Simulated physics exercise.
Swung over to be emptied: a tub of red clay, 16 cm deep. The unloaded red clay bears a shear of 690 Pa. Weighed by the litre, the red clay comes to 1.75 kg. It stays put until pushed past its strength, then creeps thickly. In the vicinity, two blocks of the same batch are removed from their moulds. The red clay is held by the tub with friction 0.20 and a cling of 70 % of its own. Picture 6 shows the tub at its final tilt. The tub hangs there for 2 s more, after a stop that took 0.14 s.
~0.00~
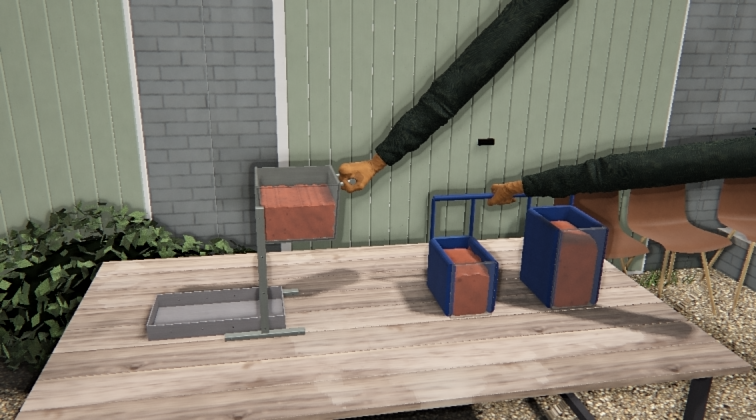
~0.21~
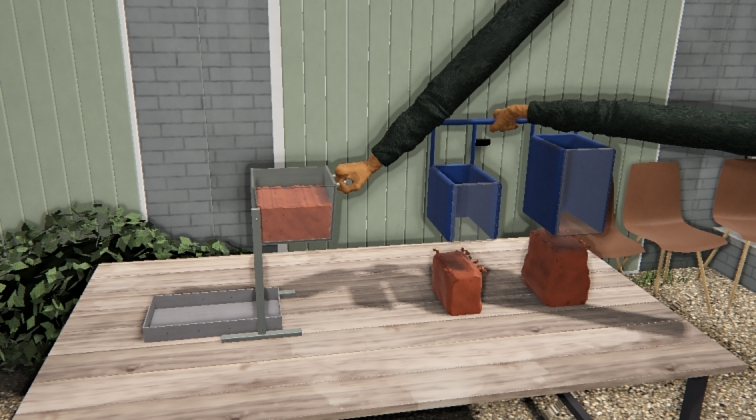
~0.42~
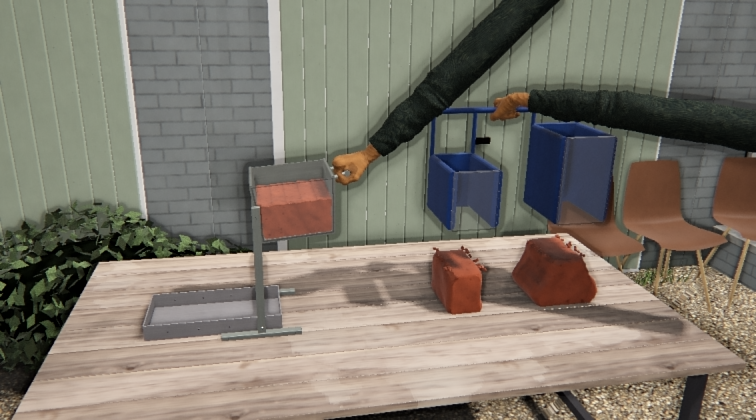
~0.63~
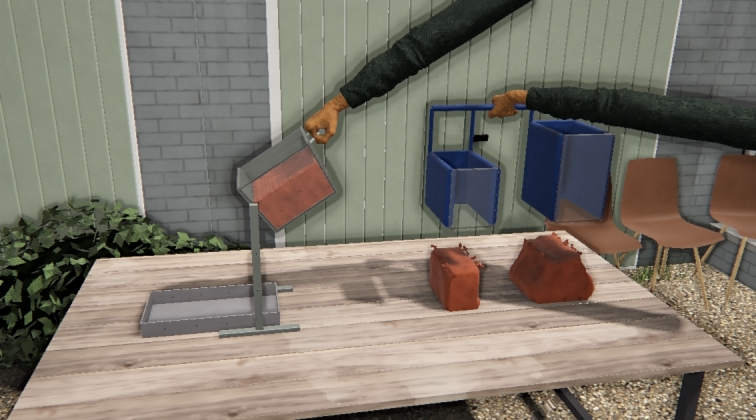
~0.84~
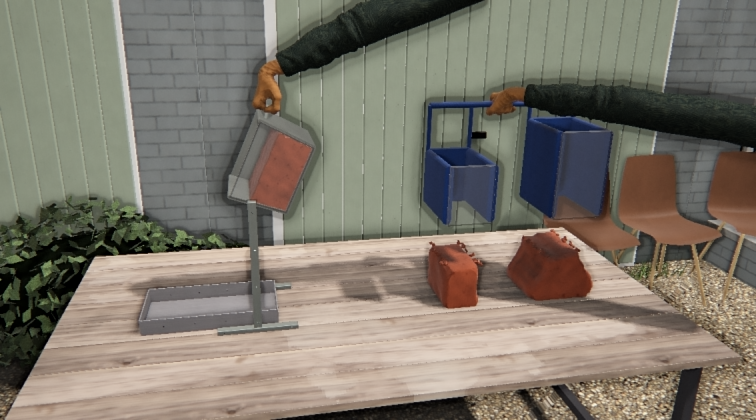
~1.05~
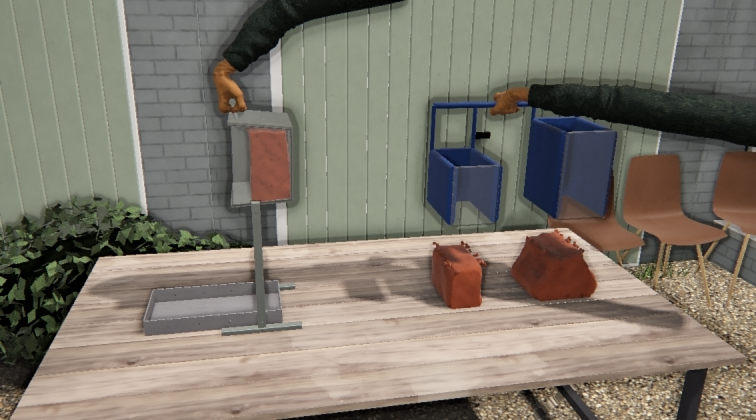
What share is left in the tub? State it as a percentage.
About 44 %.
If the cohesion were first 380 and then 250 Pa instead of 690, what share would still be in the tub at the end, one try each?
The two runs give near 50 % and near 45 % respectively.
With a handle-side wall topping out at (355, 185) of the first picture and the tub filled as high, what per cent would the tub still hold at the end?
Roughly 40 %.
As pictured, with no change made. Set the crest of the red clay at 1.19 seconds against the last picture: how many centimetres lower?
Around 3 cm below its level in the last picture.
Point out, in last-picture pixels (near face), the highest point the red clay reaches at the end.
Around (275, 167).
After 1.19 s, the tub is at 89 degrees and holds 100 %.
After 1.36 s, the tub is at 89 degrees and holds 95 %.
After 1.53 s, the tub is at 89 degrees and holds 77 %.
After 1.70 s, the tub is at 89 degrees and holds 56 %.
After 3.05 s, at the end, the tub is at 89 degrees and holds 44 %.
